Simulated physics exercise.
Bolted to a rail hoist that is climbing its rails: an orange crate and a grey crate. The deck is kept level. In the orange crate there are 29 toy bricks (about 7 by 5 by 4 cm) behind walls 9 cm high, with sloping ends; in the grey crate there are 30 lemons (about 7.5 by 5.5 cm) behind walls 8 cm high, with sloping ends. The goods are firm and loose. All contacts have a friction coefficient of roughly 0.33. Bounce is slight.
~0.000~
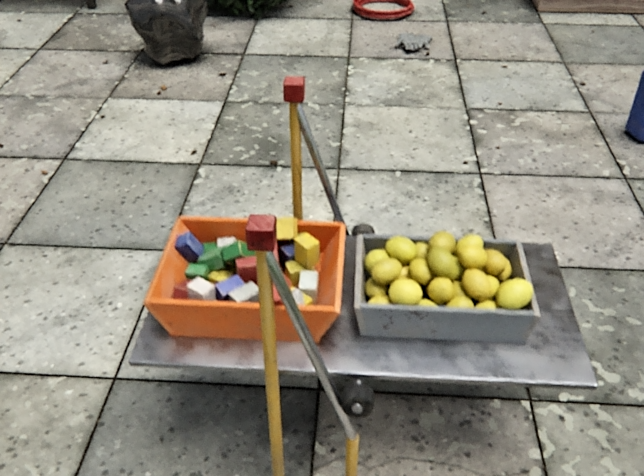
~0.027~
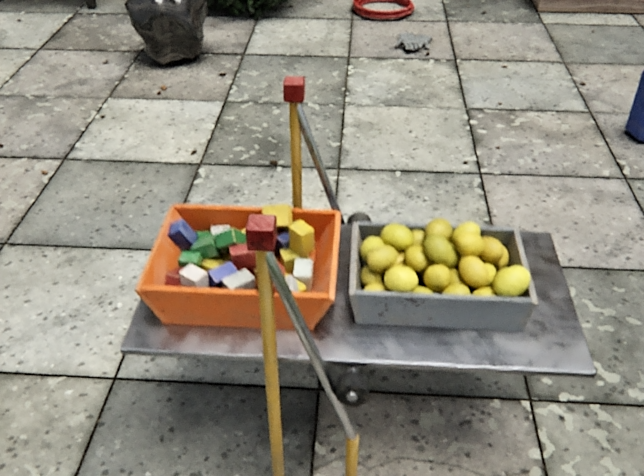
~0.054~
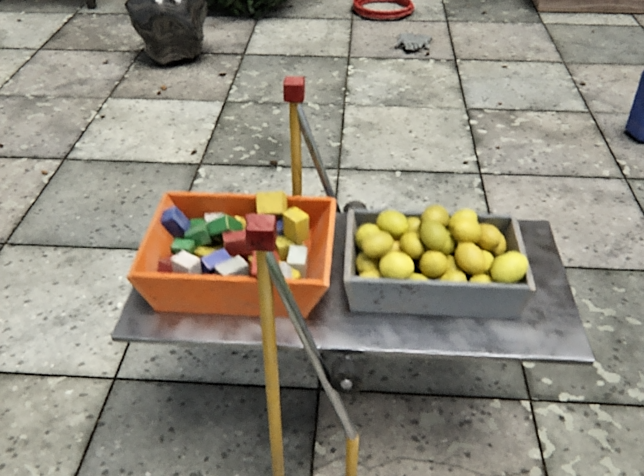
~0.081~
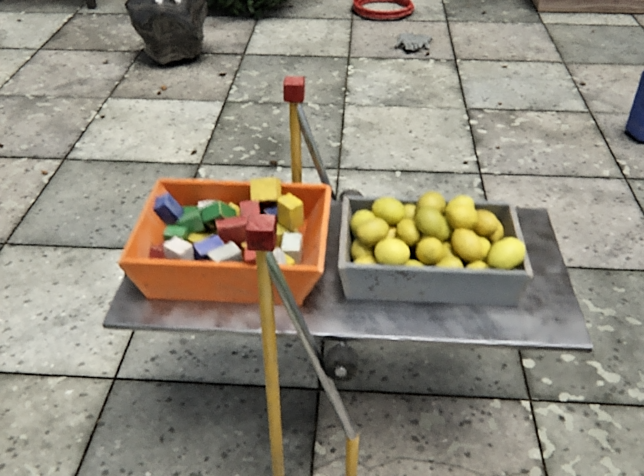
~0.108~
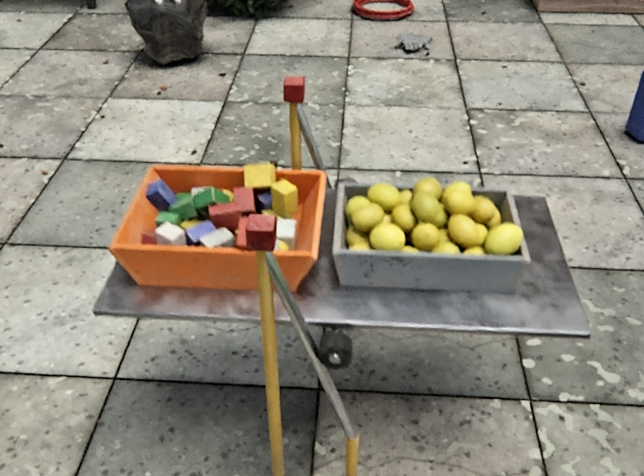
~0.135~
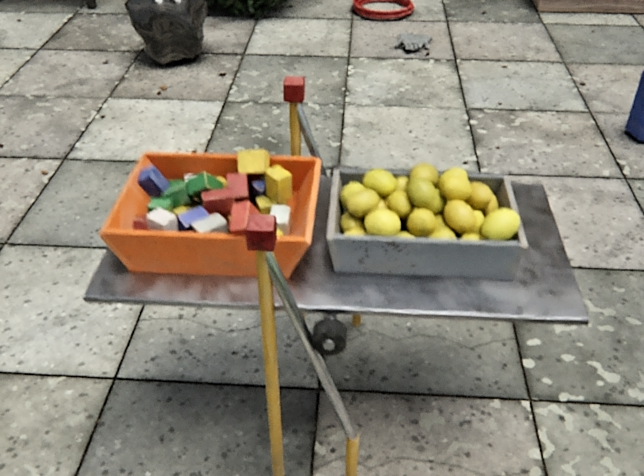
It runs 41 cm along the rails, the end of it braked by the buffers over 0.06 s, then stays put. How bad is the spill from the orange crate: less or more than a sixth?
The orange crate loses less than a sixth of its toy bricks.
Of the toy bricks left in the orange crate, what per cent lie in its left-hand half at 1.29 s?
Roughly 70 in a hundred.
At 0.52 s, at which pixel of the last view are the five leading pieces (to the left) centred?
At about (92, 114).
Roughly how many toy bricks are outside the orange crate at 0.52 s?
Some 1 by then.
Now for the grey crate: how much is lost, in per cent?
About: Grey crate 10 per cent.
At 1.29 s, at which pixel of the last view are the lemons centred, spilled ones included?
Around (374, 139).
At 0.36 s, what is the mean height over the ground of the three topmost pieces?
Roughly 96 cm.
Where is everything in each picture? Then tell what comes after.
In the first picture (we follow the rim corner now nearest the camera), orange crate at (335, 309); grey crate at (534, 313); 0 cm up the rails; nothing out yet.
Orange crate at (329, 296); grey crate at (532, 300); 4 cm up the rails, in the second picture.
Orange crate at (323, 282); grey crate at (529, 286); 8 cm up the rails, in the third picture.
Orange crate at (318, 268); grey crate at (527, 273); 12 cm up the rails, in the fourth picture.
Orange crate at (311, 254); grey crate at (524, 258); 16 cm up the rails, in the fifth picture.
Orange crate at (305, 239); grey crate at (521, 244); 20 cm up the rails; nothing out yet, in the sixth picture.
After 0.24 s, it meets the buffers.
After 0.36 s, 0 of 29 out of the orange crate and 0 of 30 out of the grey crate.
After 0.52 s, 1 of 29 out of the orange crate and 2 of 30 out of the grey crate.
After 0.74 s, 1 of 29 out of the orange crate and 2 of 30 out of the grey crate.
Final count (at 1.29 s), 1 of 29 out of the orange crate and 3 of 30 out of the grey crate. Asked share, 1 of 29, 3 per cent.
